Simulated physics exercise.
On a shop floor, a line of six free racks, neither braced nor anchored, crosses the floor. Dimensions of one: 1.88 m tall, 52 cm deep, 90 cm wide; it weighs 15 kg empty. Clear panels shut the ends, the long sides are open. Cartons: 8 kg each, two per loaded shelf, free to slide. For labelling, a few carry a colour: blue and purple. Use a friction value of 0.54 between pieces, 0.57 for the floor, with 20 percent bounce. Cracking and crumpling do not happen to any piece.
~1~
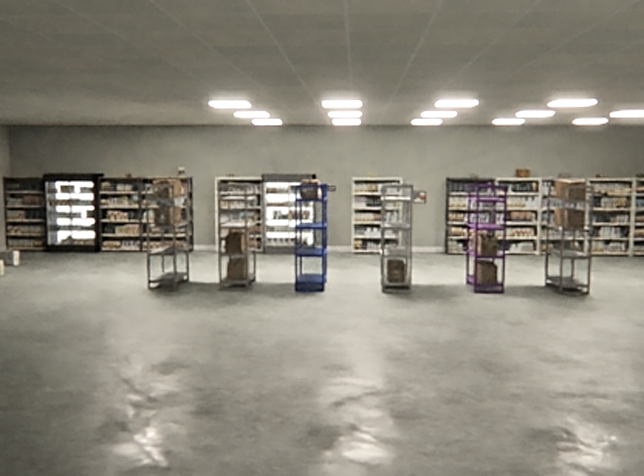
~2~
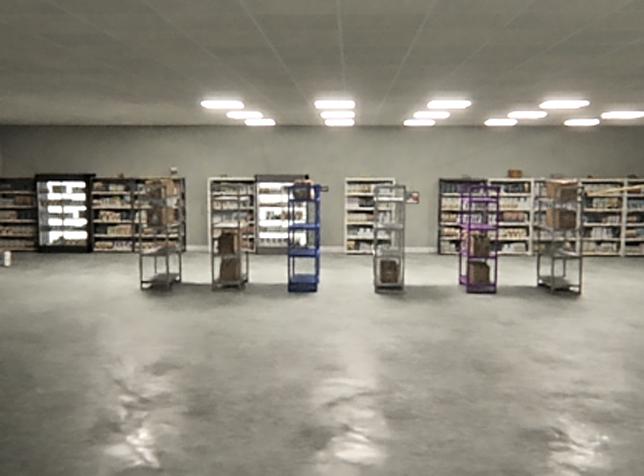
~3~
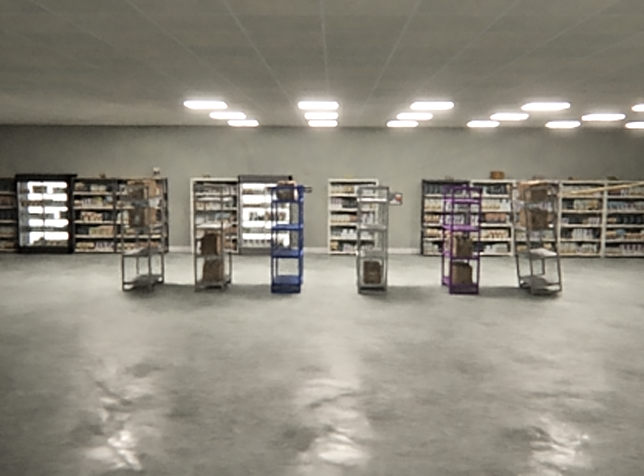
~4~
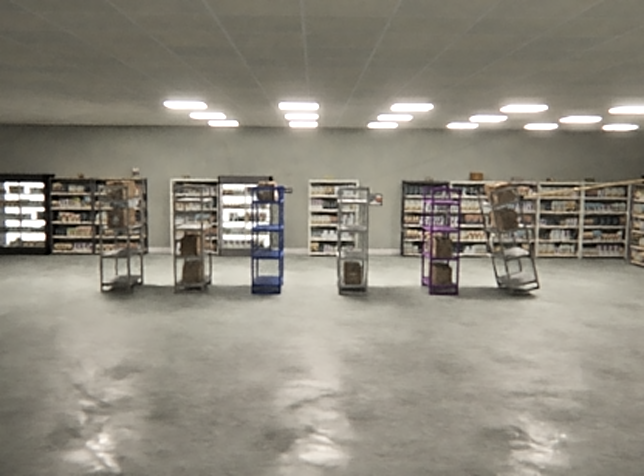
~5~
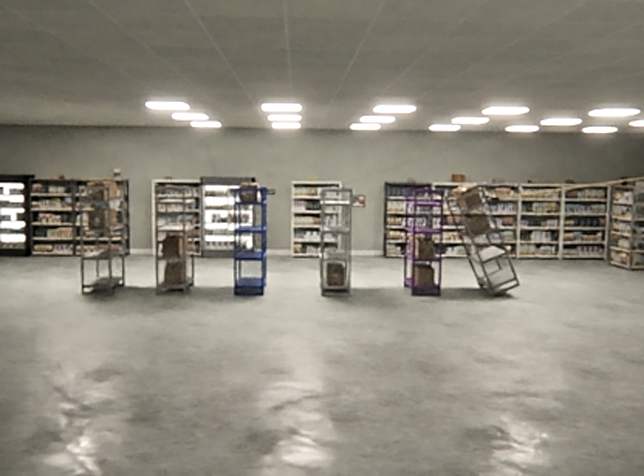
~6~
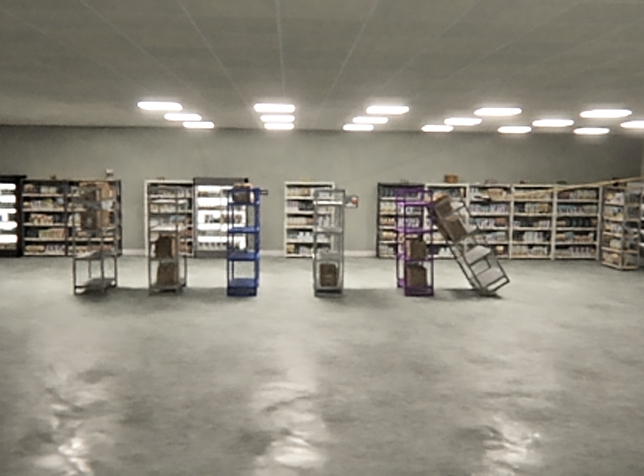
At first, six shelving racks, one blue and one purple, stand upright in a row across a shop floor, with stocked shelves behind. The view pans slightly right as the rack at the right end tilts leftward, leaning further until its top is against the purple rack, while the others stay upright.
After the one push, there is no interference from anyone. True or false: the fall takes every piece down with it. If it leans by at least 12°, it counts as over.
False, not every piece goes over.
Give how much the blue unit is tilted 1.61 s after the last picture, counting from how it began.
Measured against how it began, the tilt is near 0 degrees.
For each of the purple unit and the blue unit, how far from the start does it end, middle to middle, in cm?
The purple one ends 70 cm from its start and the blue one 0 cm.
Then, 0.19 s on from the sixth picture, 4 cartons spilt or dropped; none of the 5 other units over, 1 disturbed; purple unit tipped 8°.
Then, 0.57 s on from the sixth picture, 4 cartons spilt or dropped; 1 of the 5 other units over; purple unit tipped 24°.
Then, 1.05 s on from the sixth picture, 6 cartons spilt or dropped; 1 of the 5 other units over; purple unit tipped 38°.
Then, 1.61 s on from the sixth picture, 8 cartons spilt or dropped; 1 of the 5 other units over; purple unit tipped 41°.
Finally, 8 cartons spilt or dropped; 1 of the 5 other units over; purple unit tipped 41°; blue unit unmoved. Four left standing. Seen by the last camera, middles, purple unit near (378, 244), blue unit near (244, 240).
